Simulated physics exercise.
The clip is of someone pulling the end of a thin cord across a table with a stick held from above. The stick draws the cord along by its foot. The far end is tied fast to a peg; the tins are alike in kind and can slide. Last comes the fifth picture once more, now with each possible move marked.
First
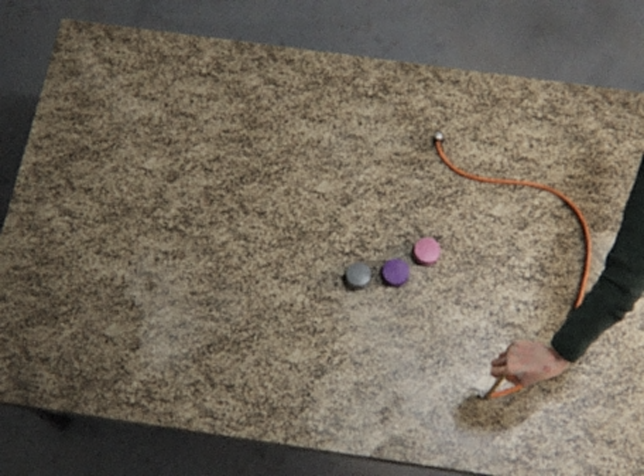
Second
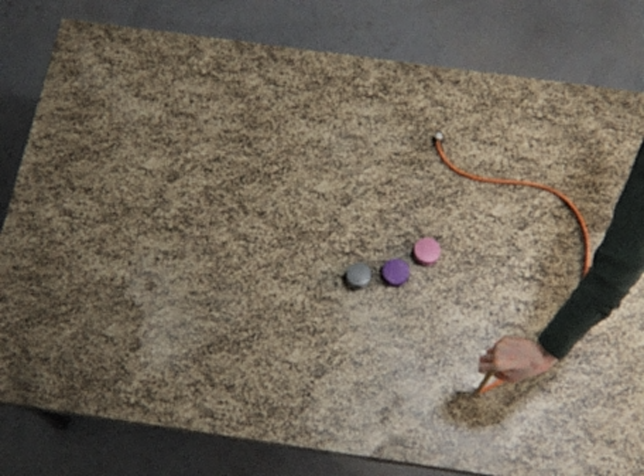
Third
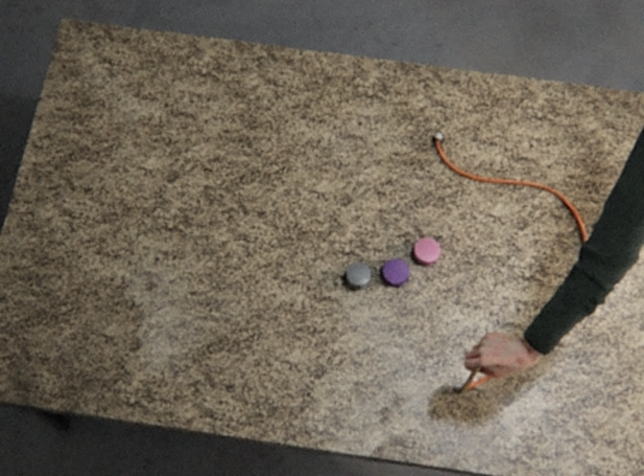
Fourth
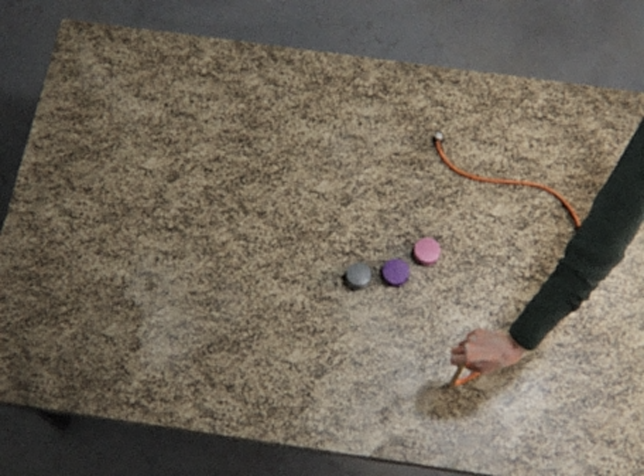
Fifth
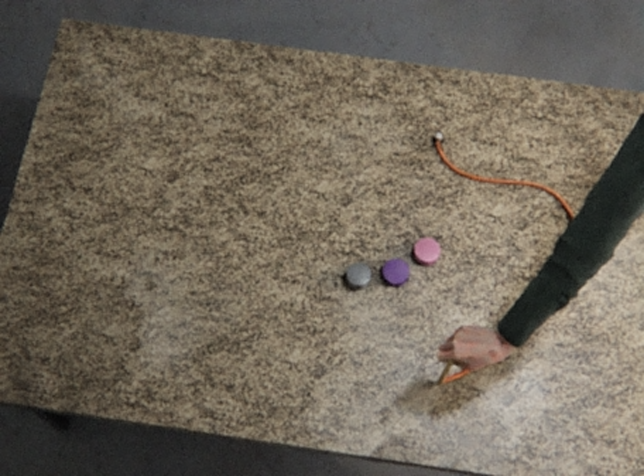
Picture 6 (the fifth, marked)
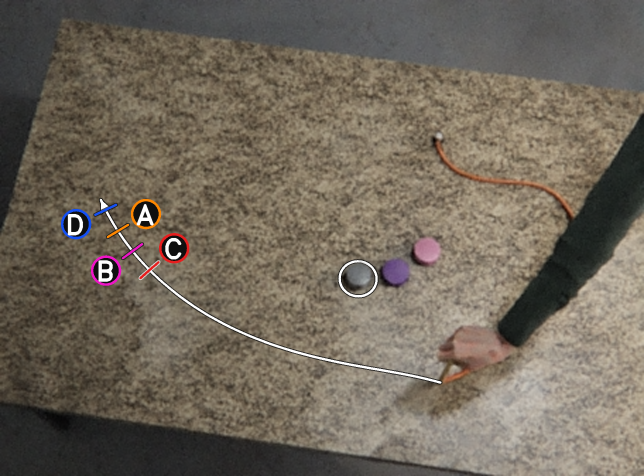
An orange cord was drawn leftward and slightly up across the speckled table by a hand holding a stick, its far end staying at the peg while the grey, purple and pink tins sat still.
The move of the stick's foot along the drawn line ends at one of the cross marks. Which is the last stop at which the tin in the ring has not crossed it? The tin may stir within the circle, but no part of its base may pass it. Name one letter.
C is the last safe stop.
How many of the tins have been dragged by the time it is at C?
Two.
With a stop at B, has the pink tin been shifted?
By then, yes.
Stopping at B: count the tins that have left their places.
Three.
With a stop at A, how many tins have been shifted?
Three.
On the copy, A at (118, 231); B at (133, 251); C at (150, 270); D at (106, 210); the ring at (358, 279); the route from (440, 383) via (237, 330) to (101, 200).
On C. First, foot of the stick (329, 360); grey tin (358, 276).
Then, foot of the stick (224, 324); grey tin (358, 276).
Finally, foot of the stick (150, 270); purple tin (391, 267); grey tin (358, 276); pink tin (409, 246); the grey tin is still in its ring.
By contrast, A drags the ringed tin to (346, 251); B drags the ringed tin to (355, 262); D drags the ringed tin to (337, 238).
